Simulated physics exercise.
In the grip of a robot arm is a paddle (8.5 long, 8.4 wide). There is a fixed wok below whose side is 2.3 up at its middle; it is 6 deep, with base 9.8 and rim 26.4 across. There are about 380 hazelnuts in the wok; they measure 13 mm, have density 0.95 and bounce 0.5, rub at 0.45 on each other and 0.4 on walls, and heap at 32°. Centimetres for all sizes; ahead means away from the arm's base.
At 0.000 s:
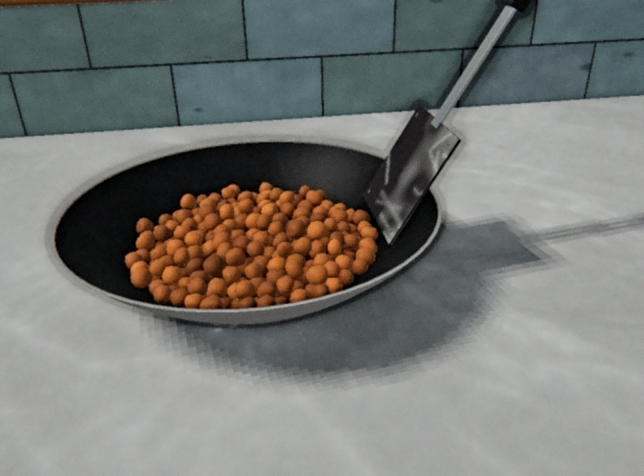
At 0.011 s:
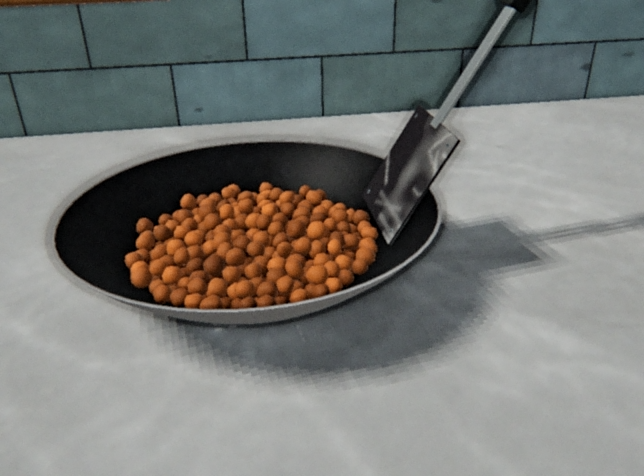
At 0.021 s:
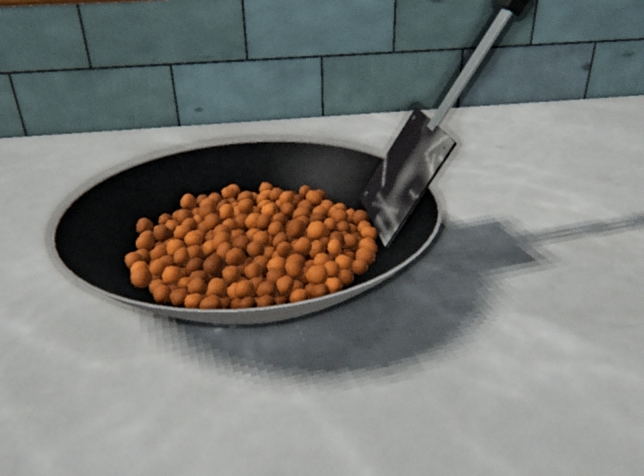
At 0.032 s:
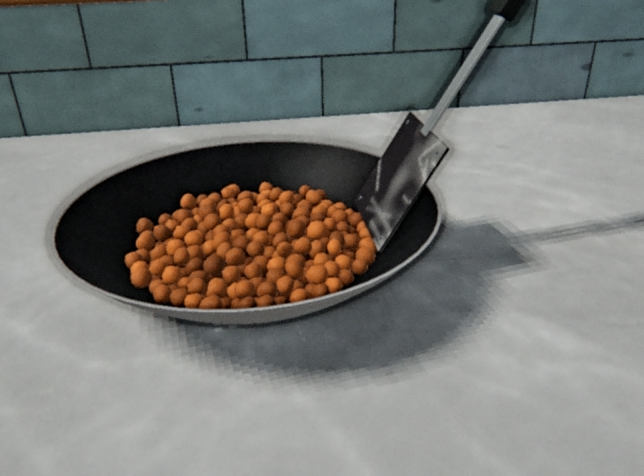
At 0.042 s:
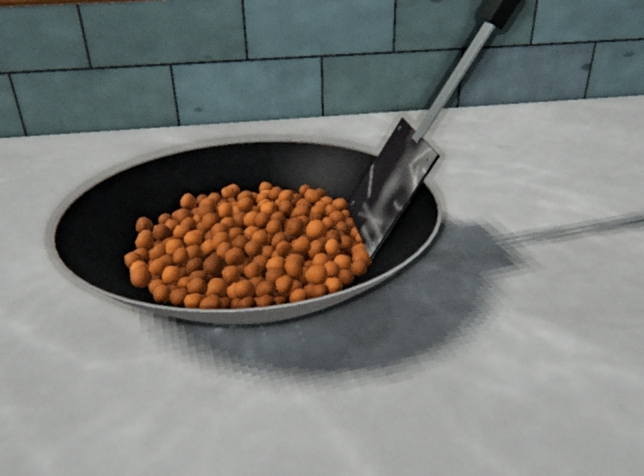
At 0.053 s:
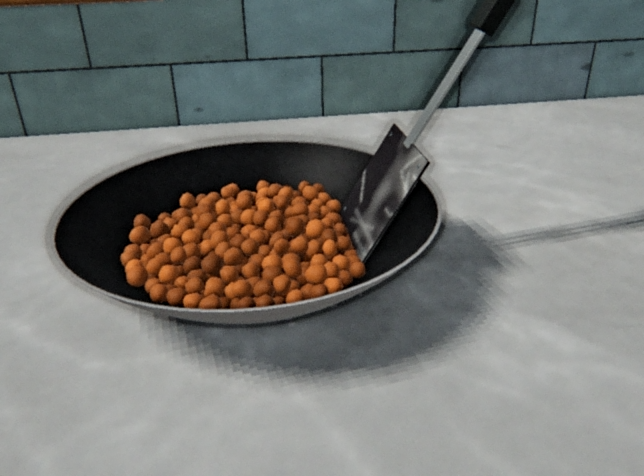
On a pale countertop by blue-green tiles, a metal spatula lowering into a dark wok and nudging piled brown hazelnuts slightly left.
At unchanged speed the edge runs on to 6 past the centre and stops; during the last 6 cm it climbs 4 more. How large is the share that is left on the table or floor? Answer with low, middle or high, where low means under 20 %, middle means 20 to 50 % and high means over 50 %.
Low.
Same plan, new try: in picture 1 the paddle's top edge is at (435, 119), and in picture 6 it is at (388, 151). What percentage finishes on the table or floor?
About 40 per cent.
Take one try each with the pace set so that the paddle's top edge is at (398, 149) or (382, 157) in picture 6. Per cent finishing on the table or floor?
About 30 and 40 percent.
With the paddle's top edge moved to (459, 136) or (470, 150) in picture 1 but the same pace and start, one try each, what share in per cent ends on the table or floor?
About 15% and 10%.
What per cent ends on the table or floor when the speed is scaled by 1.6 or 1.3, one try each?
Close to 35 and 30 percent respectively.
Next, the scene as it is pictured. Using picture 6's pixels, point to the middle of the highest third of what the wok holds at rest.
Look near (141, 228).
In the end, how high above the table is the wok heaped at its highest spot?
Height at the end: Around 7.0 cm.
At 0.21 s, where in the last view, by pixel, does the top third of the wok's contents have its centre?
Centre: Roughly (146, 218) in the last picture.
After 0.13 s, sloping 59°, highest piece 7 above the table; 378 in the wok.
After 0.21 s, sloping 59°, highest piece 8 above the table; 378 in the wok.
After 0.45 s, sloping 59°, highest piece 8 above the table; 330 in the wok, 40 on the table or floor, 8 on the blade or in flight.
After 1.50 s, sloping 59°, highest piece 7 above the table; 330 in the wok, 48 on the table or floor.
In the end, 330 in the wok, 48 on the table or floor. That is 13 % on the table or floor.
